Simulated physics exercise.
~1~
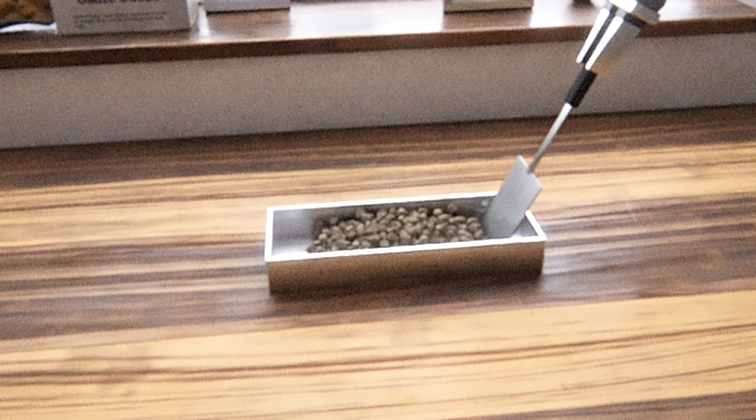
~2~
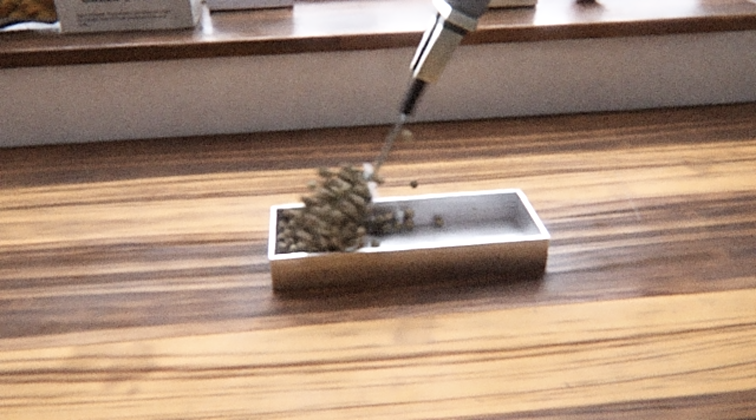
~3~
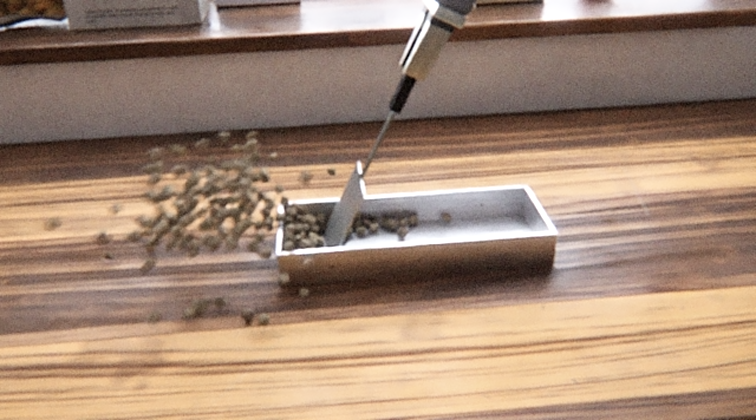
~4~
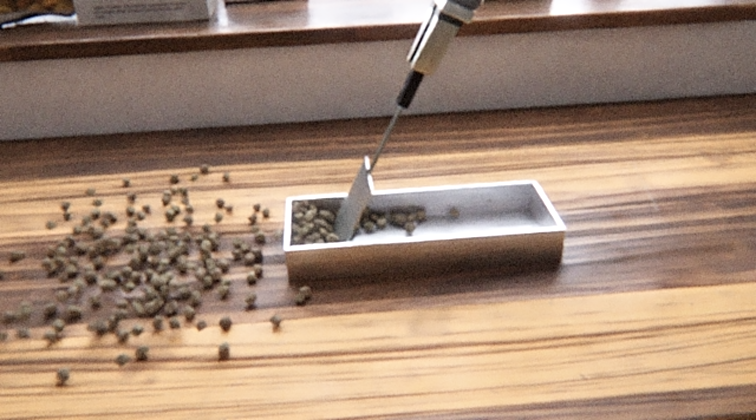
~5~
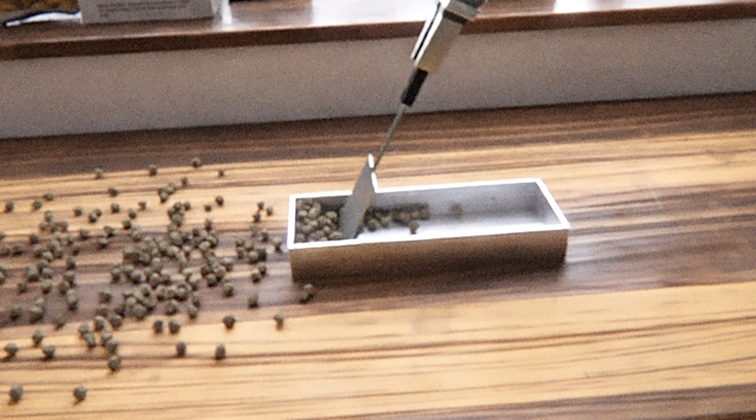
We see a robot arm sweep a spatula leftward through small pebbles in a roasting tin on a wooden table, heaping them up and flinging many over the left end. The spatula stops inside the tin, leaving some pebbles there and most scattered across the table.
